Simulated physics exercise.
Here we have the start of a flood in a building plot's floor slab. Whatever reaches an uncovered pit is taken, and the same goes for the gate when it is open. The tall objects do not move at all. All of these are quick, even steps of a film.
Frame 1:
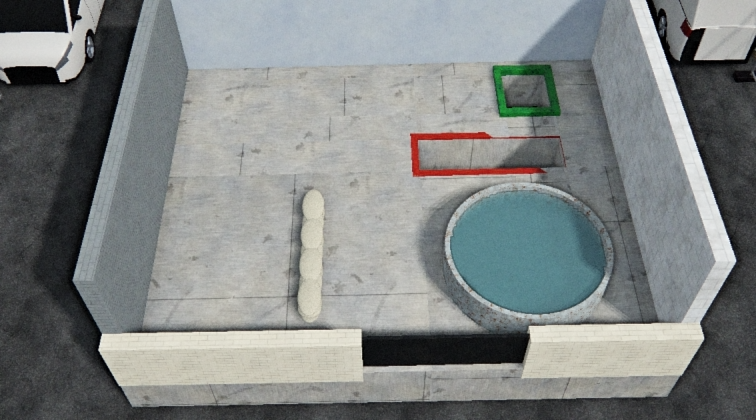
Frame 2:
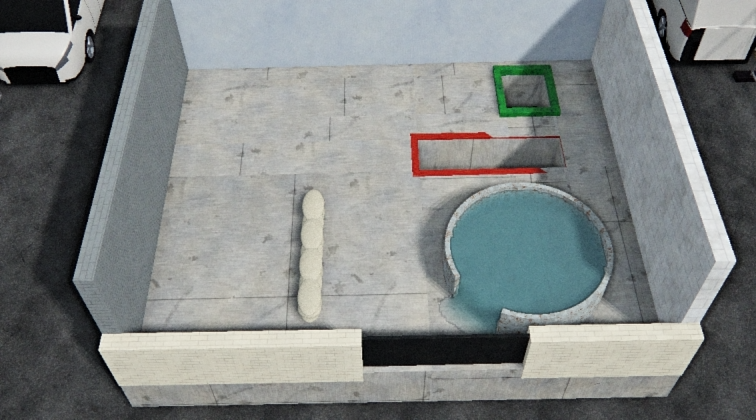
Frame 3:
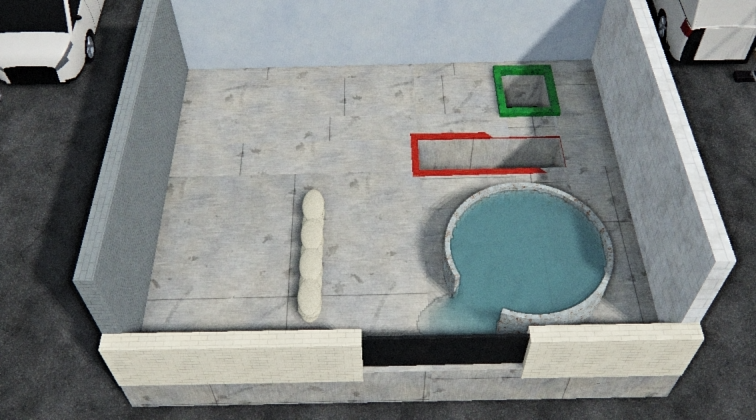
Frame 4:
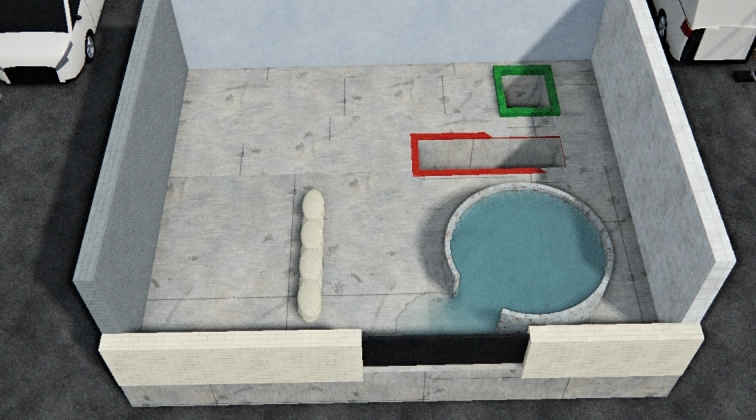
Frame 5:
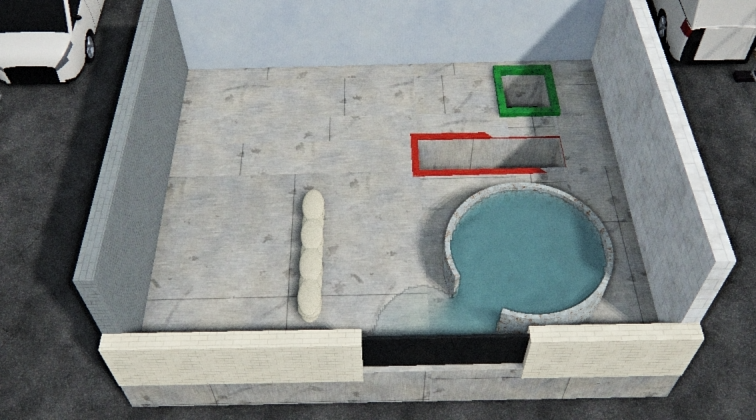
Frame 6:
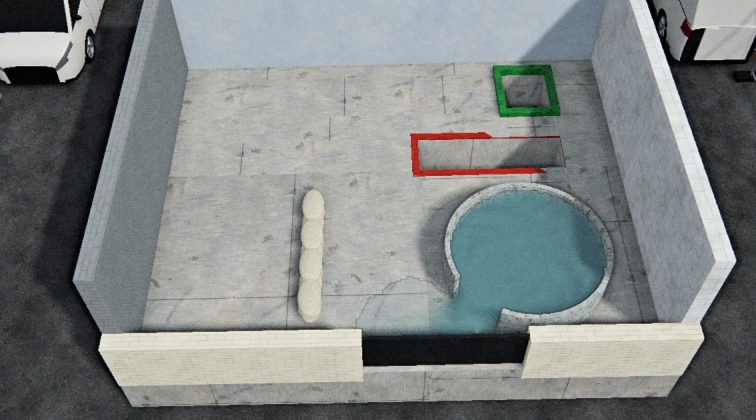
Water pours from a gap in the round pool and spreads left across the floor.
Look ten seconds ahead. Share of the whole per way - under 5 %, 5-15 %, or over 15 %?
Outcome: The gate never reaches five per cent. The green pit never reaches five per cent. The red pit holds five to fifteen per cent.
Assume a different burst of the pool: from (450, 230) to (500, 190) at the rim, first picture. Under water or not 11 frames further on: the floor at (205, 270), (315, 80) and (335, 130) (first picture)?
Going point by point: Left unwetted, waterlogged, waterlogged.
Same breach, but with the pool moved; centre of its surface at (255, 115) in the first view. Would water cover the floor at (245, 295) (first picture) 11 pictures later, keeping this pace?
Outcome at the given point: Swamped.
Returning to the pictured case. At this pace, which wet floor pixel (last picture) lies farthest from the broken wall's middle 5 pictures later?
My pick would be pixel (176, 361).
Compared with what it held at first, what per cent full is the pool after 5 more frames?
Some 76 per cent.
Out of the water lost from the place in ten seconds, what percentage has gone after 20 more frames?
Near 0 in a hundred.
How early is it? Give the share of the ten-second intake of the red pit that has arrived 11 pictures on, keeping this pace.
Estimate: Roughly 0 %.
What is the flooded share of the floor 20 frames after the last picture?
Near 40 in a hundred.
A moment on, water covers 10 % of the floor; the gate 0 %, the green pit 0 %, the red pit 0 %.
Next, water covers 20 % of the floor; the gate 0 %, the green pit 0 %, the red pit 0 %.
Then, water covers 40 % of the floor; the gate 0 %, the green pit 0 %, the red pit 0 %.
Later, water covers 80 % of the floor; the gate 0 %, the green pit 0 %, the red pit 2 %.
In the end, water covers 95 % of the floor; the gate 0 %, the green pit 0 %, the red pit 7 %.
